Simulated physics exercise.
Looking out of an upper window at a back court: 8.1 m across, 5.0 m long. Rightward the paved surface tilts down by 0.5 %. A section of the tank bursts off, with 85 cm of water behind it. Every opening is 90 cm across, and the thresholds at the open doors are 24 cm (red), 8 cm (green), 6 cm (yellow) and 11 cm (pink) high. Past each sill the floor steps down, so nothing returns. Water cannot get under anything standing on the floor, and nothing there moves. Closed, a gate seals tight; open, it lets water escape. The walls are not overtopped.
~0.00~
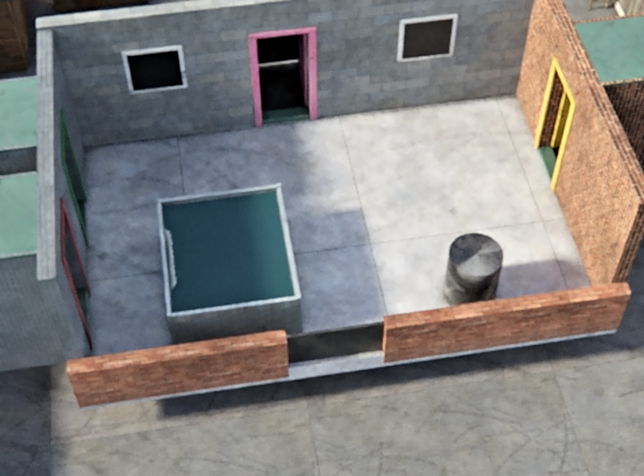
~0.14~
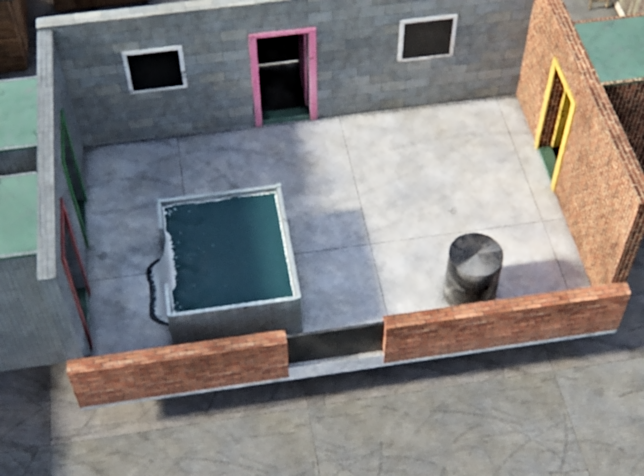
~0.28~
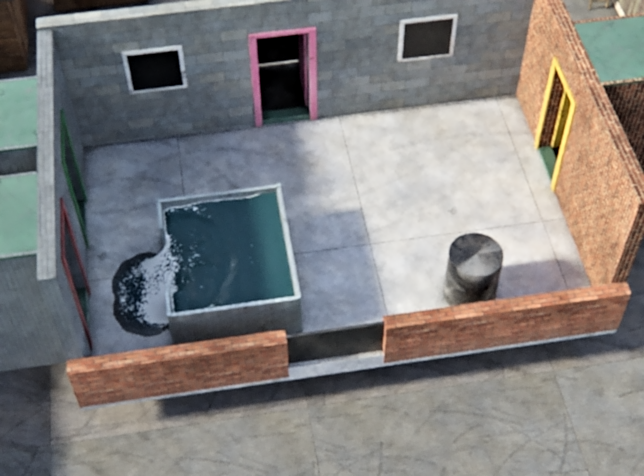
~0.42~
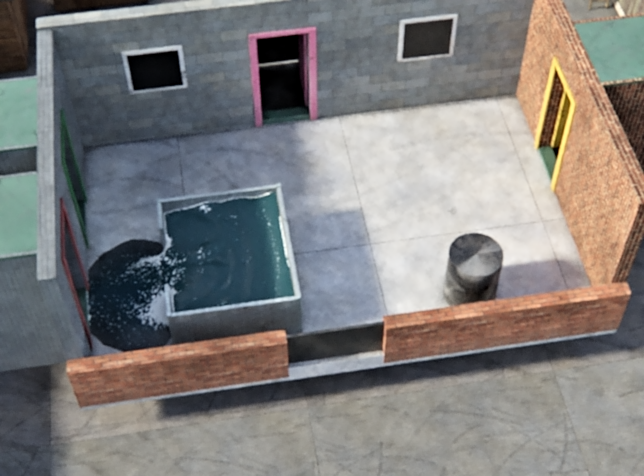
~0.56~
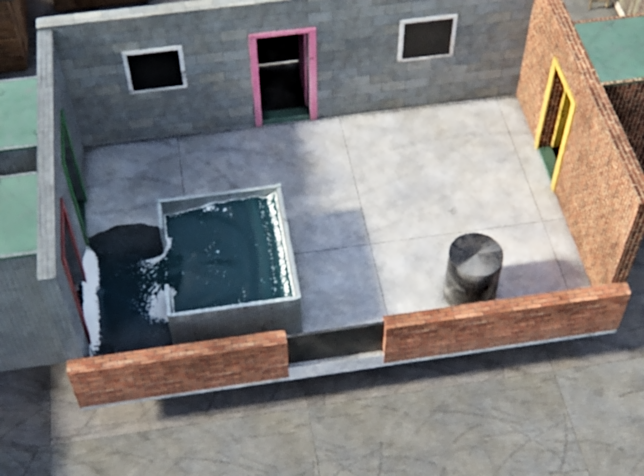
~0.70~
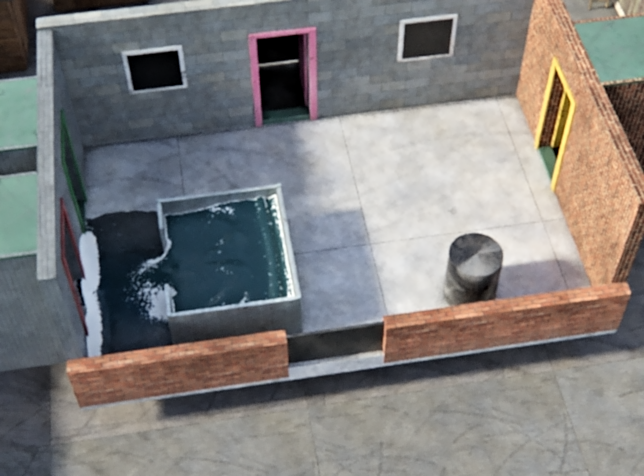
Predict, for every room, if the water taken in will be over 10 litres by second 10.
Result: The red door will overshoot the limit; the green door will overshoot the limit; the yellow door will overshoot the limit; the pink door will undershoot the limit.
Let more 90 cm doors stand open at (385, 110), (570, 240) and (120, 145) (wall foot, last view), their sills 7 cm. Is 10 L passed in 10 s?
Less, less, more.
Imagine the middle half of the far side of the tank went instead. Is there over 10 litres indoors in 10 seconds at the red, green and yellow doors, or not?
Red door doesn't reach it, green door surpasses it, yellow door surpasses it.
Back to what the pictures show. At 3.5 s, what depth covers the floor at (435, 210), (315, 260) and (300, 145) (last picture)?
Depths in turn: Roughly 0, 0 and 4 centimetres.
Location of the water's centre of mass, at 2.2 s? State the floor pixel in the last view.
Roughly (186, 281) in the last picture.
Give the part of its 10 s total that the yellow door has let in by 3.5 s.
About 0%.
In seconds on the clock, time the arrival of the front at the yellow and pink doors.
Arrival: Yellow 5.5 s, pink 2.6 s.
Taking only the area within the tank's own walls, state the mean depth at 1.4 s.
I'd put the mean depth near 55 centimetres.
After 1.4 s water covers 15 % of the floor and is deepest (60 cm) near (93, 382); red door 52 cm at the sill, 142 L in, green door 17 cm at the sill, 7 L in, yellow door not reached, pink door not reached.
After 2.2 s water covers 25 % of the floor and is deepest (48 cm) near (93, 382); red door 42 cm at the sill, 271 L in, green door 15 cm at the sill, 29 L in, yellow door not reached, pink door not reached.
After 3.5 s water covers 45 % of the floor and is deepest (36 cm) near (90, 305); red door 33 cm at the sill, 348 L in, green door 14 cm at the sill, 48 L in, yellow door not reached, pink door 6 cm at the sill, 0 L in.
After 6.0 s water covers 90 % of the floor and is deepest (22 cm) near (90, 305); red door 20 cm at the sill, 373 L in, green door 10 cm at the sill, 66 L in, yellow door 10 cm at the sill, 2 L in, pink door 6 cm at the sill, 0 L in.
After 10.0 s water covers 100 % of the floor and is deepest (16 cm) near (548, 318); red door 11 cm at the sill, 373 L in, green door 6 cm at the sill, 70 L in, yellow door 11 cm at the sill, 107 L in, pink door 4 cm at the sill, 0 L in.
